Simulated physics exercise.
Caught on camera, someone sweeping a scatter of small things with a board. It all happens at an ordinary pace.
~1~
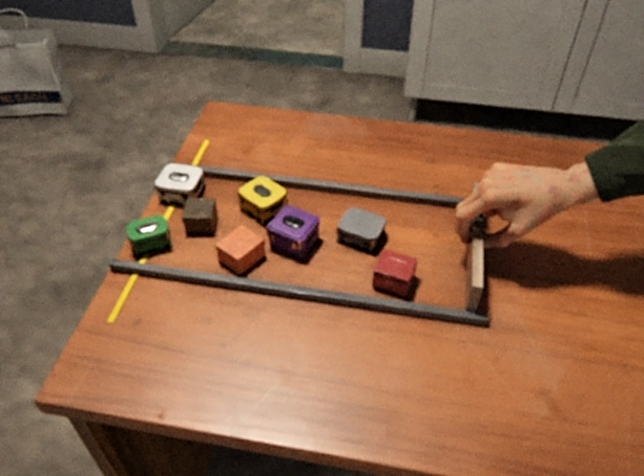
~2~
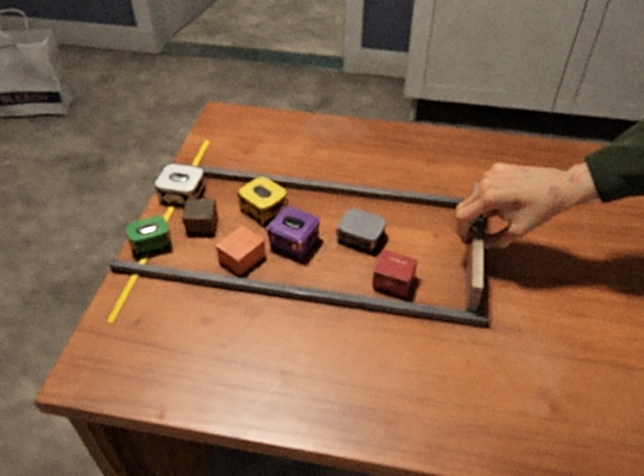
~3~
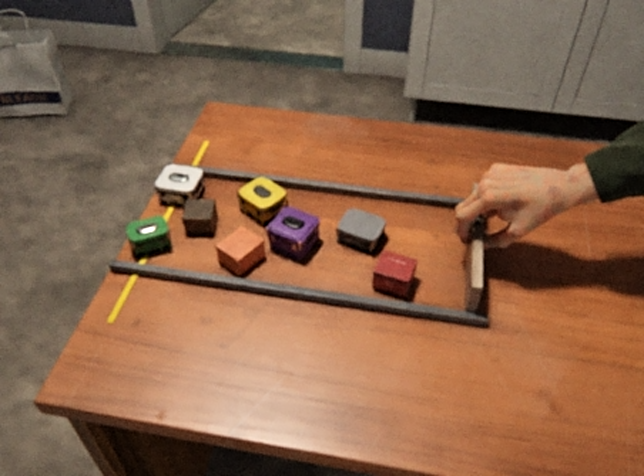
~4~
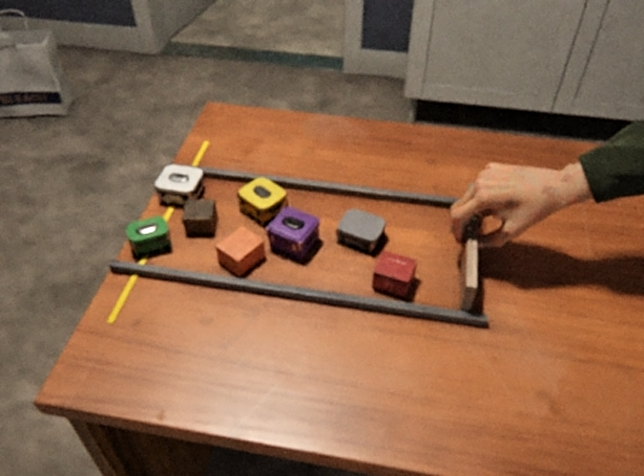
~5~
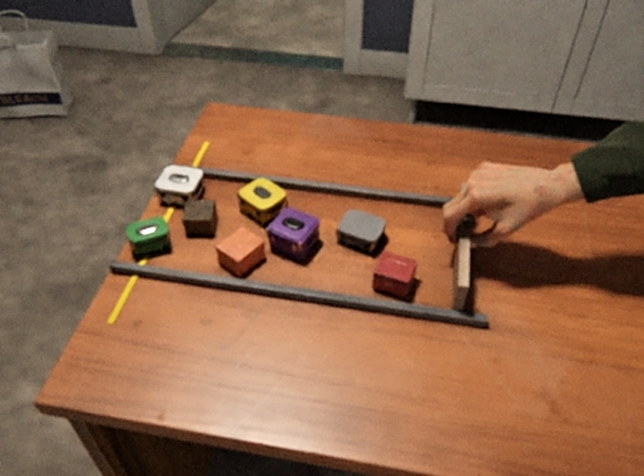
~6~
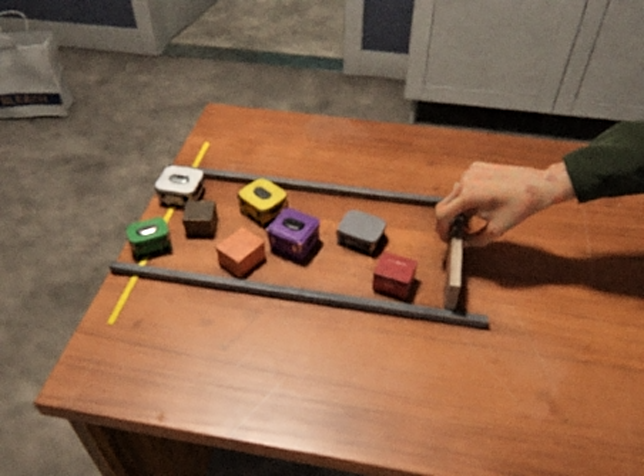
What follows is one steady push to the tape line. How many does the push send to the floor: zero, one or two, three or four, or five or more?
Outcome: The number that fall off is five or more.
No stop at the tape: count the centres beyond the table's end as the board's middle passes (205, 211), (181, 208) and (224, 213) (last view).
Past the end: 2, 5 and 1.
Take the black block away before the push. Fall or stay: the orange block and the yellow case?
The orange block comes down; the yellow case remains up.
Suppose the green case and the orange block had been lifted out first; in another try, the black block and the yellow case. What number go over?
The counts: 3 and 4.
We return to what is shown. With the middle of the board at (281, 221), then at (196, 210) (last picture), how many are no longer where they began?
At the one place 6, at the other 8.
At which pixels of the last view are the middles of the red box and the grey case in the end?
About (130, 240), and the other about (148, 207).
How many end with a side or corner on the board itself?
The number is 3.
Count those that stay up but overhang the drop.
Overhanging: 3.
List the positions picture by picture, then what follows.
In the first picture, green case (150, 235); white case (181, 185); black block (200, 216); board (475, 245); tape (166, 218).
In the second picture, white case (181, 186); red box (395, 273).
In the third picture, black block (200, 217); grey case (361, 231).
In the fourth picture, green case (150, 237); board (469, 245).
In the fifth picture, white case (181, 187); orange block (241, 252).
In the sixth picture, green case (150, 238); white case (181, 188); black block (200, 219); board (455, 244); tape (166, 220).
Soon after, none off yet; green case at rest near (150, 238); white case at rest near (181, 188); black block at rest near (200, 219).
After that, none off yet; green case at rest near (150, 238); white case at rest near (181, 188); black block displaced a little near (186, 216).
And then, one off so far; green case tilting a little near (111, 243); white case displaced a little near (166, 184); black block on its side near (119, 240).
In the end, the number that fall off is five or more; gone, purple case, orange block, black block, white case and green case.
